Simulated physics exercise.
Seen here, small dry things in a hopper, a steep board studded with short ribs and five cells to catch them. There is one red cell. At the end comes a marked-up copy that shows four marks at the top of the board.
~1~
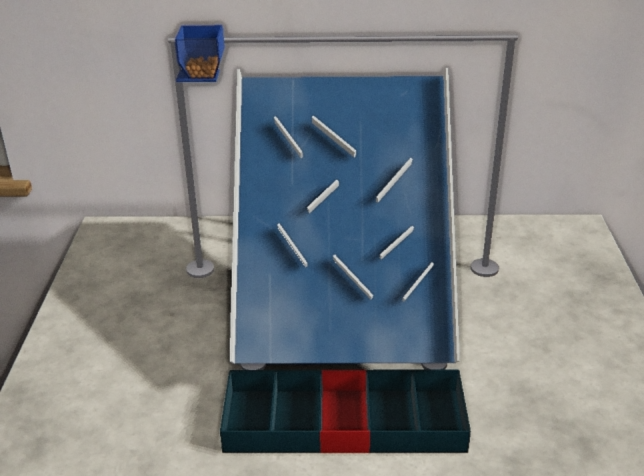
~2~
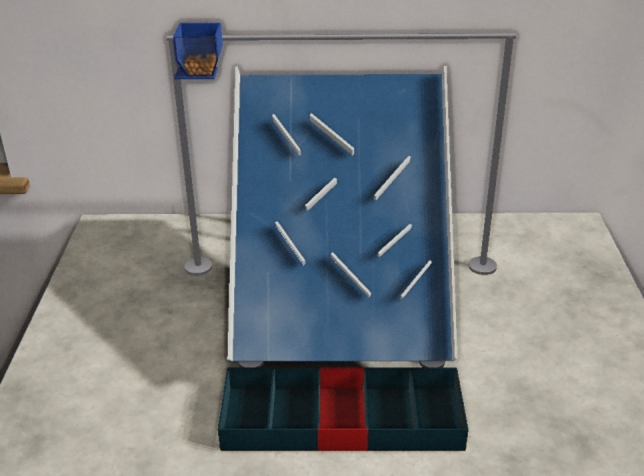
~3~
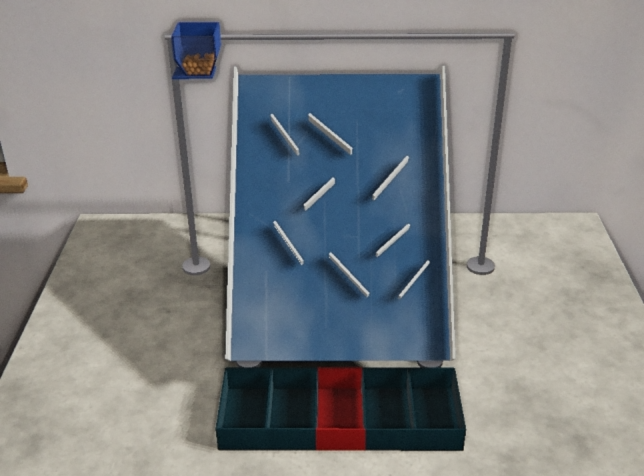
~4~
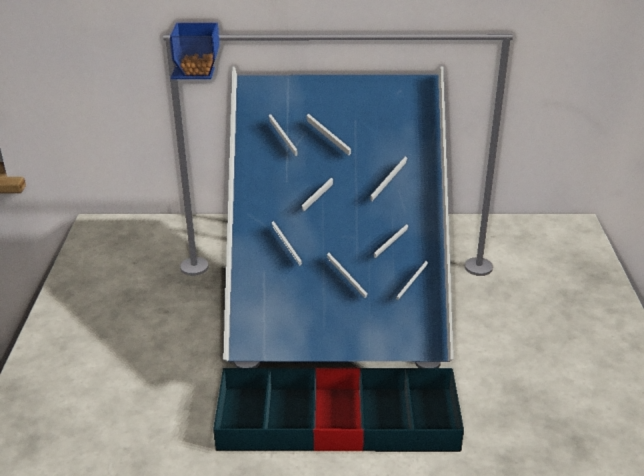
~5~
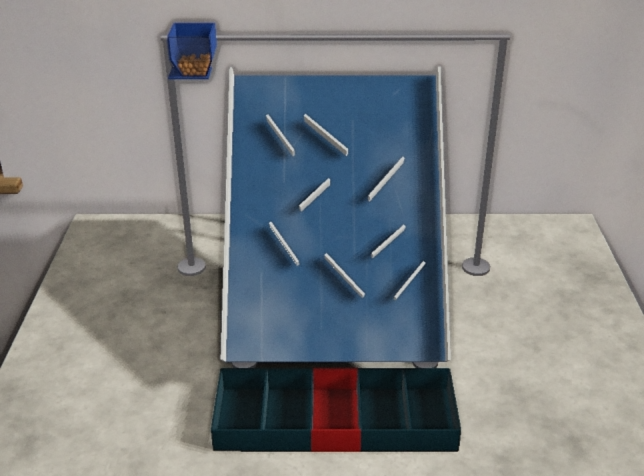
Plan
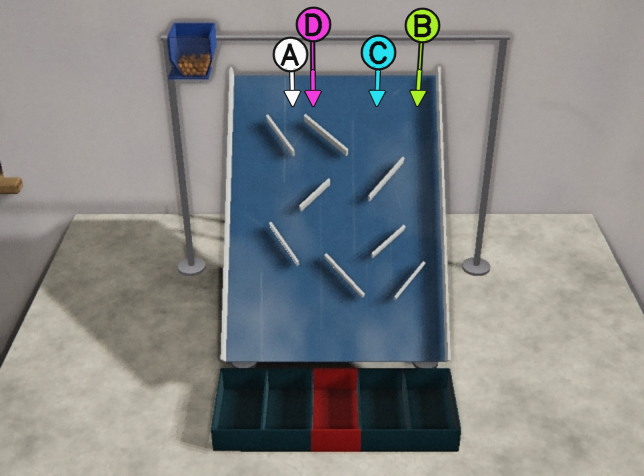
Nothing moves apart from a very slight leftward shift of the whole view, which shows a blue hopper of small brown pieces at the upper left, a steep blue board with slanted white ribs, and five cells below, the middle one red.
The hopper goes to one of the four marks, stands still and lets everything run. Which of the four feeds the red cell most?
I would pick mark A.
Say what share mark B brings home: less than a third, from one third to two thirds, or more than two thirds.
Less than a third.
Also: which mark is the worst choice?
It is C.
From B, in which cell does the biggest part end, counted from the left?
The fifth from the left.
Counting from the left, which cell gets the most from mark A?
It is the third one.
On the marked copy, mark A meets the board at (292, 100); mark B meets the board at (417, 100); mark C meets the board at (377, 100); mark D meets the board at (313, 100).
For mark A, most in the red cell, about a quarter in other cells, a stray few held on the board.
For mark B, a small part in the red cell, most in other cells.
For mark C, a stray few in the red cell, nearly all in other cells.
For mark D, about a third in the red cell, about two thirds in other cells.
